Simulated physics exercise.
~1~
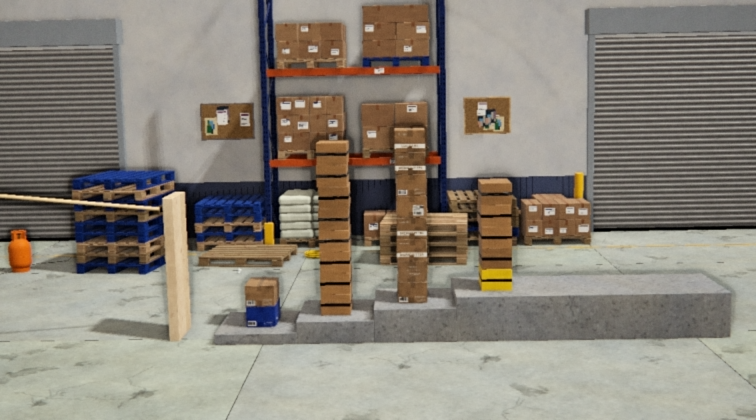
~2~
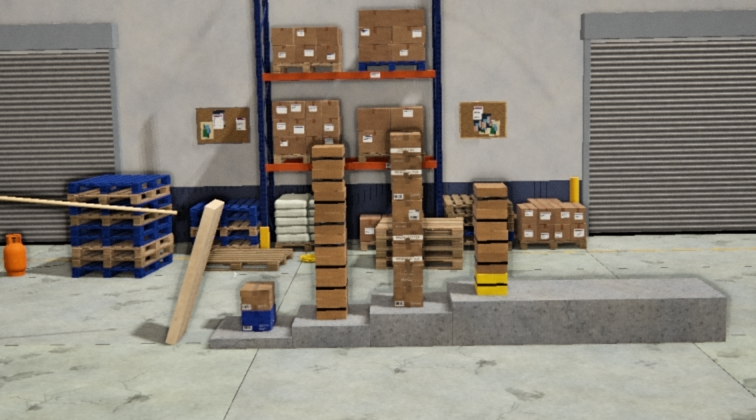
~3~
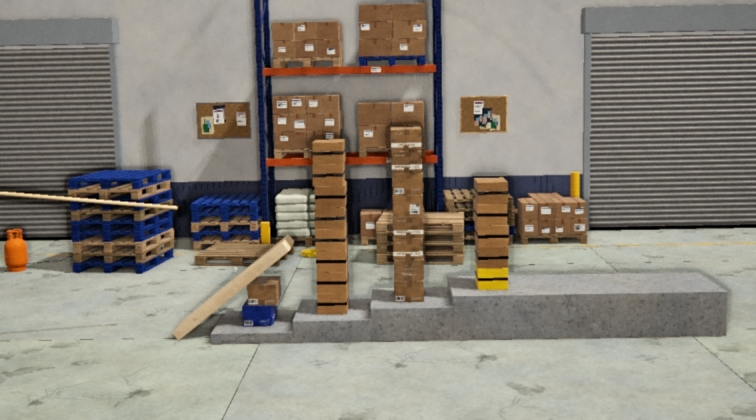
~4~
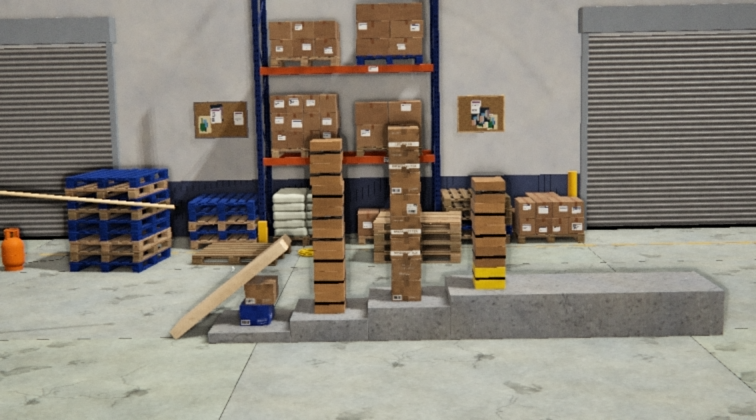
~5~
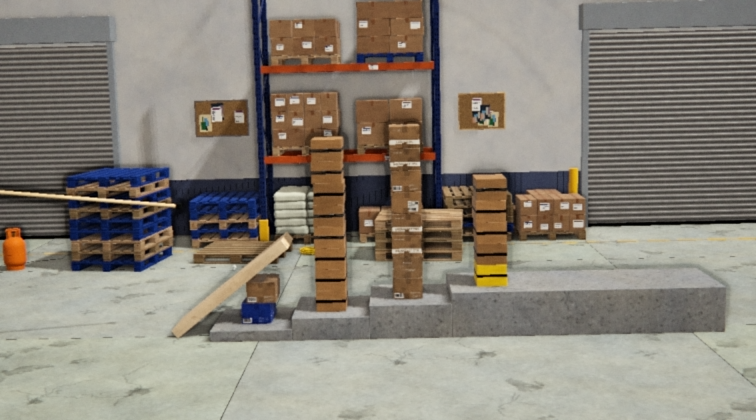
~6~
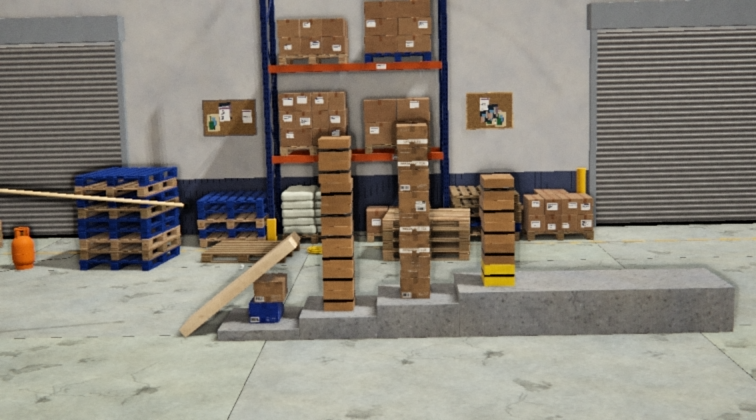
The video shows an upright wooden board in a warehouse tipping right beside a pole and coming to rest leaning against the short stack of cartons on the lowest concrete step, slightly disturbing it, while the three taller stacks stay standing.
